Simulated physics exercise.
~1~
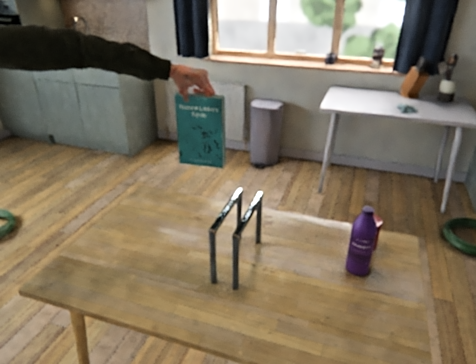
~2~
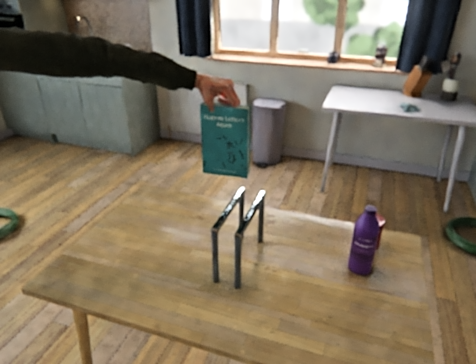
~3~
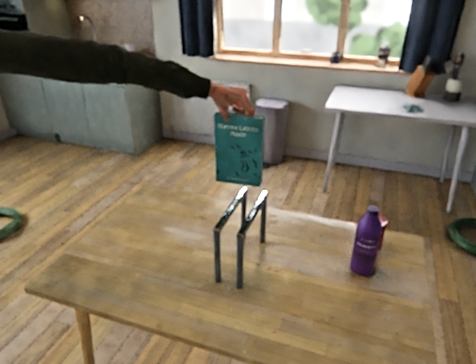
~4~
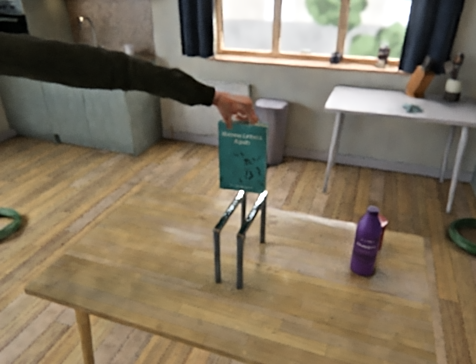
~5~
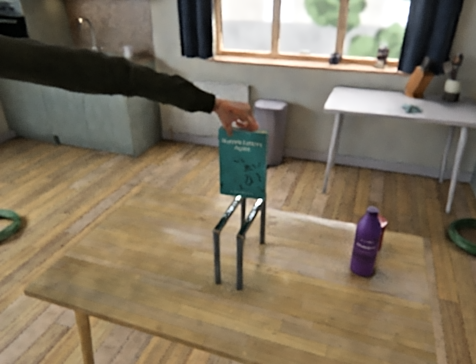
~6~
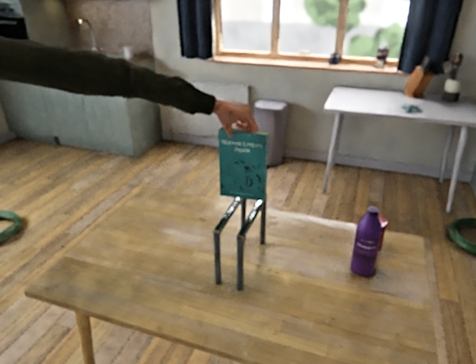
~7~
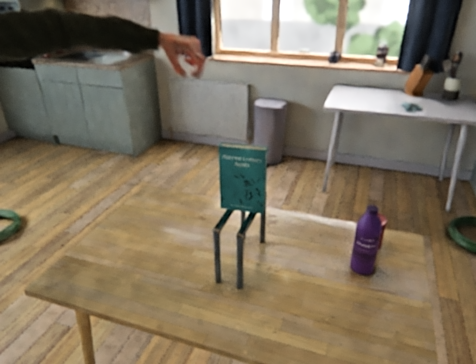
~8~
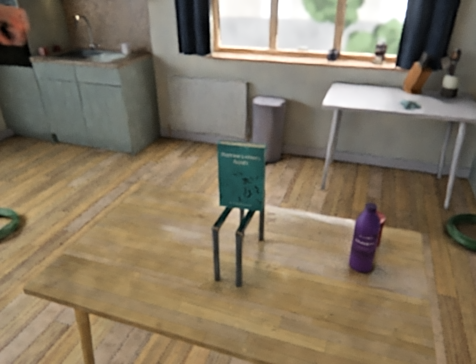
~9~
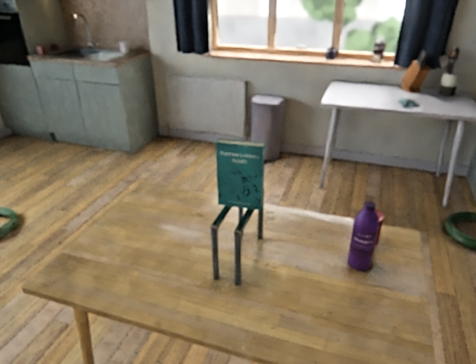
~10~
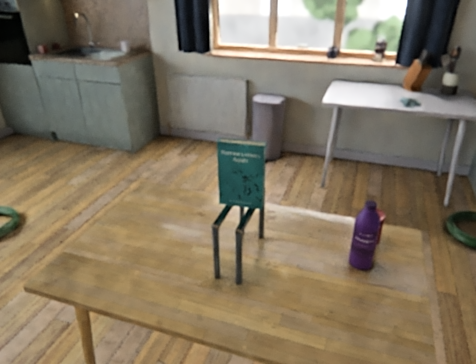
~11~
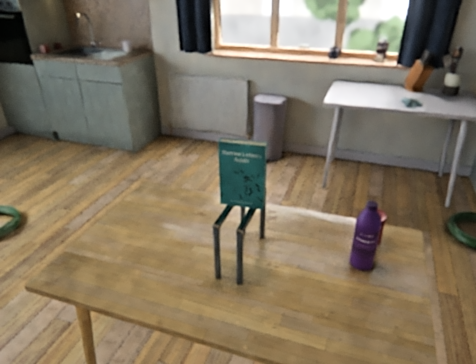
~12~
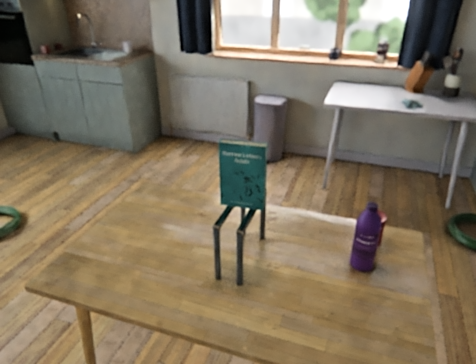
At first, a hand reaches in from the left, holding a turquoise book upright above a wooden table, where two narrow dark metal supports stand slightly apart near a purple bottle with something red behind it. The hand carries the book to the right and a little down until it is over the supports. It then lowers the book onto their tops and pauses. The fingers let go, the book settles slightly, and the hand draws back out of view to the left. The book stays upright on top of the supports, still at the end.
